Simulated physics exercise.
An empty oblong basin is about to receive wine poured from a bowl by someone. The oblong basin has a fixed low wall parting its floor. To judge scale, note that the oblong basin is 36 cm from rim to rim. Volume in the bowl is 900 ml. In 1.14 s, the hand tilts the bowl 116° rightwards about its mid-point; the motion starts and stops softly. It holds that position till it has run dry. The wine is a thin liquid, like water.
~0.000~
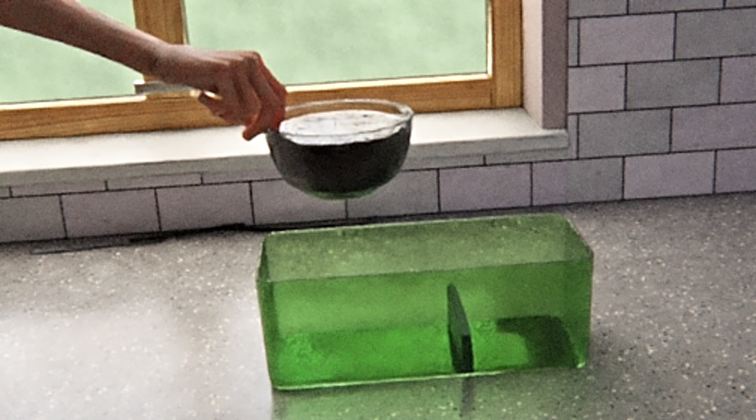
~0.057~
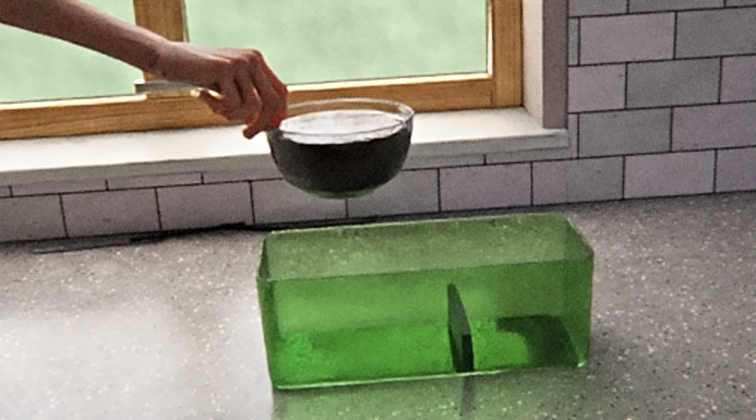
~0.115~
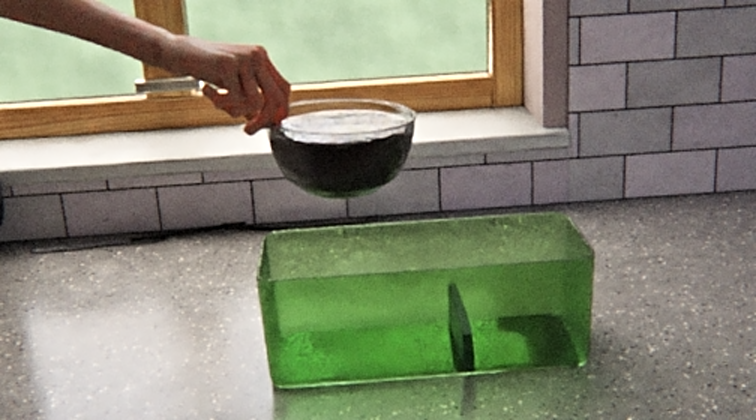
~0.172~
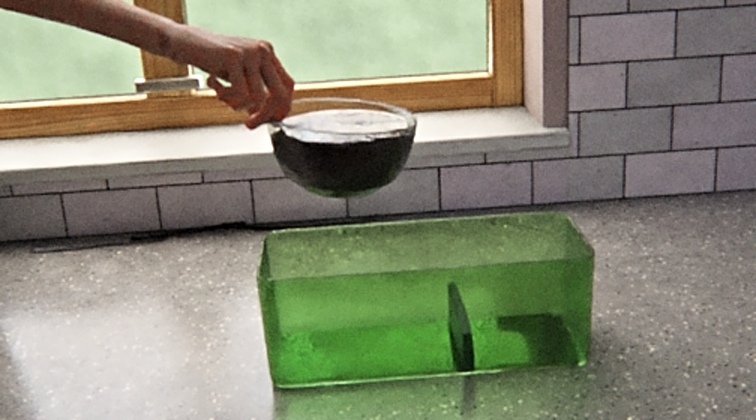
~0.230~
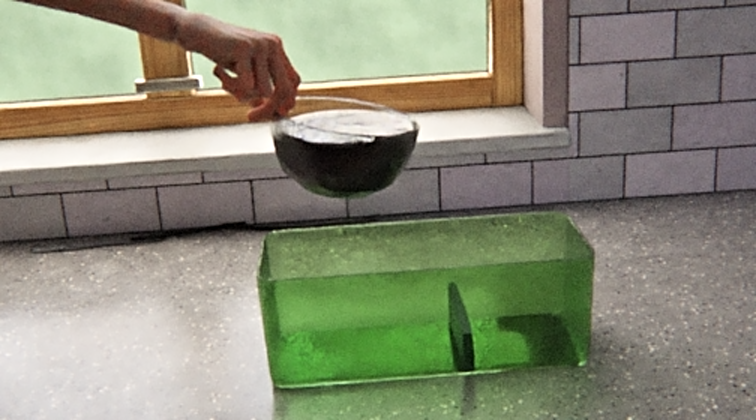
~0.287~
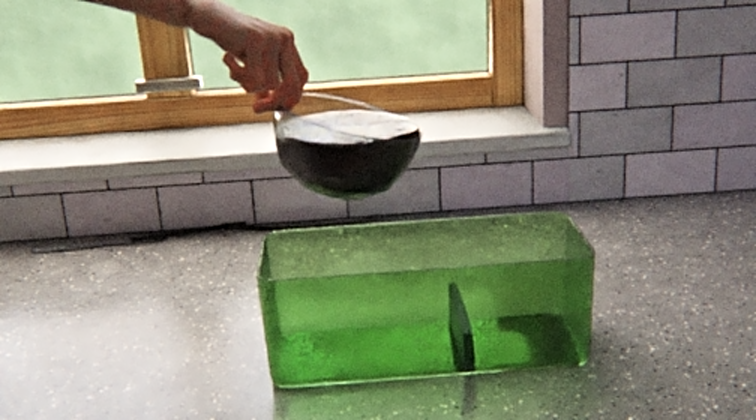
In this clip, a hand holds a clear glass bowl of dark liquid above a green, see-through oblong basin with a low divider on a grey countertop, then gradually tilts the bowl to the right, bringing the liquid to its rim.
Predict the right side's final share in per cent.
The right side finishes with roughly 67 per cent.
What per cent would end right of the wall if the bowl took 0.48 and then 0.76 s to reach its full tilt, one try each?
I'd expect close to 40 per cent and then close to 50 per cent.
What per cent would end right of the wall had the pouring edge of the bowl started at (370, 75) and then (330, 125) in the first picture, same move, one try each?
Roughly 40 per cent the first time and 10 per cent the second.
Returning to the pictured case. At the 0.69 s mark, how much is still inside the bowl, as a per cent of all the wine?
I reckon about 32 in a hundred is still held.
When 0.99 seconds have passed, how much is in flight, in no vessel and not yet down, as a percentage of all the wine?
In-air share: About 2 %.
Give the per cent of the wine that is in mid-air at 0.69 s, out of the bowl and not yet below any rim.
It comes to about 30 percent.
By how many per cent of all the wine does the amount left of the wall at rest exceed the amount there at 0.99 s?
Some 2 per cent.
Then, 0.69 s in, the tilt is 77° and 32 per cent is still to pour, 3 is left of the wall and 36 right of it.
Then, 0.99 s in, the tilt is 111° and 0 per cent is still to pour, 31 is left of the wall and 68 right of it.
Then, 1.30 s in, the tilt is 116° and 0 per cent is still to pour, 32 is left of the wall and 67 right of it.
Then, 1.64 s in, the tilt is 116° and 0 per cent is still to pour, 33 is left of the wall and 67 right of it.
Finally, 33 per cent lies left of the wall, 67 right of it and 0 outside.
